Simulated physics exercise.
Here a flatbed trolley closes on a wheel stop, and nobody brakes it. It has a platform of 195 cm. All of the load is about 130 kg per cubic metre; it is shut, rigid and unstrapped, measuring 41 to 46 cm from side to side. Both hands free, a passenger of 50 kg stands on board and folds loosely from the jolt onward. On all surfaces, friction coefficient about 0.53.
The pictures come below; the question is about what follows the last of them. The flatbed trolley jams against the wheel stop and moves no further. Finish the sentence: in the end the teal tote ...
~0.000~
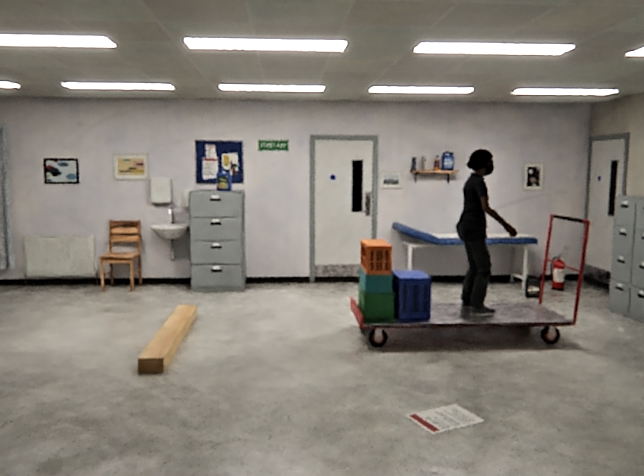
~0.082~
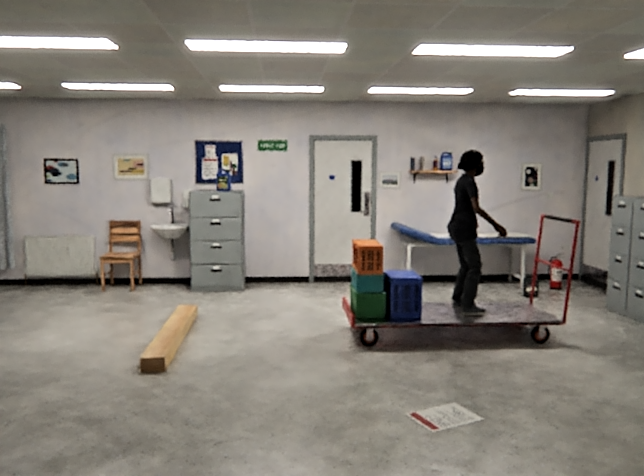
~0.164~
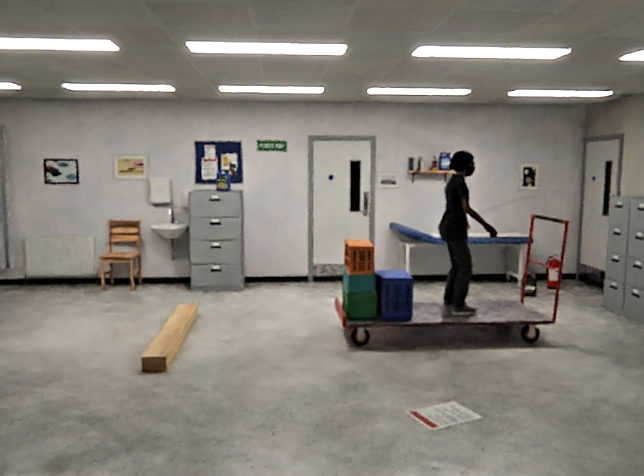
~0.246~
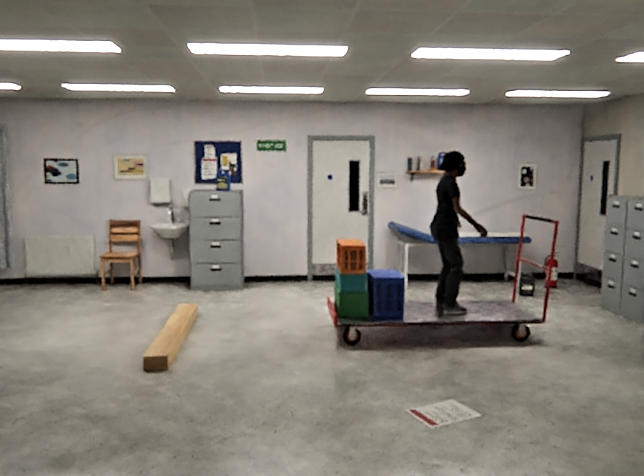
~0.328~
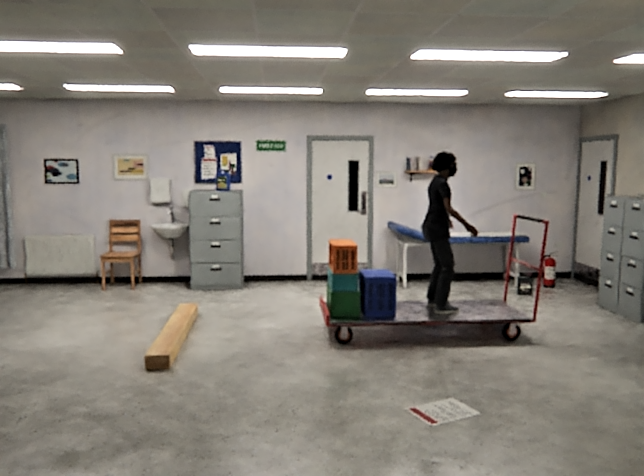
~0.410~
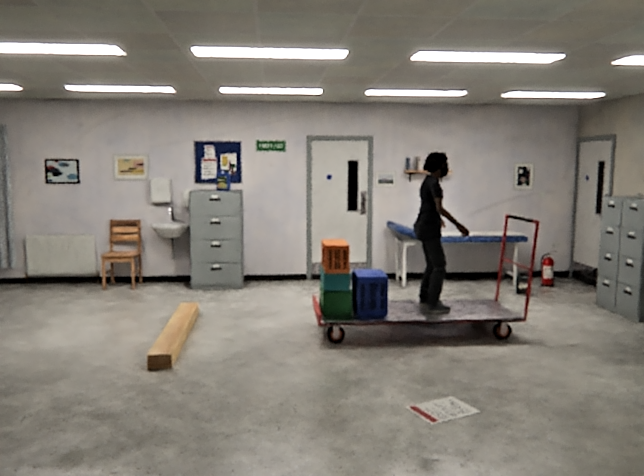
In the end the teal tote is left on the deck.
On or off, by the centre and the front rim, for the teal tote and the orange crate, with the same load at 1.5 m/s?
Then teal is gone and orange is gone.
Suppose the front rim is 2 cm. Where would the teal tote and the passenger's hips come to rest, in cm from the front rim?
Both stay back - teal 10 cm behind, hips 80 cm behind.
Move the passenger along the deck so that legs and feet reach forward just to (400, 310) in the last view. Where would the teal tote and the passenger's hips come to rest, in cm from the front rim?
Teal 10 behind, hips 40 behind.
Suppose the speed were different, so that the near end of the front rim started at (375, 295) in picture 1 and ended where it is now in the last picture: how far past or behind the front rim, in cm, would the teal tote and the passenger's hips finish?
The teal one would stop 30 cm past the front rim, and the hips 40 cm behind it.
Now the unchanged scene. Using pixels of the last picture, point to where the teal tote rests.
End point: About (191, 280) px.
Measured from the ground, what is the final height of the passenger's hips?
They end up some 35 cm off the ground.
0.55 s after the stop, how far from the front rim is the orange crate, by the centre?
Around 10 cm short of the front rim.
After 1.85 s the deck stops.
After 2.10 s the teal tote is 12 cm behind the rim, tilted 10°, near (189, 278) in the last picture's view.
After 2.40 s the teal tote is 12 cm behind the rim, tilted 0°, near (189, 280) in the last picture's view.
After 2.85 s the teal tote is 13 cm behind the rim, tilted 0°, near (191, 280) in the last picture's view.
Final state at 3.0 s, nothing is past the rim; behind it, blue crate, orange crate, teal tote, green tote and the passenger's hips.
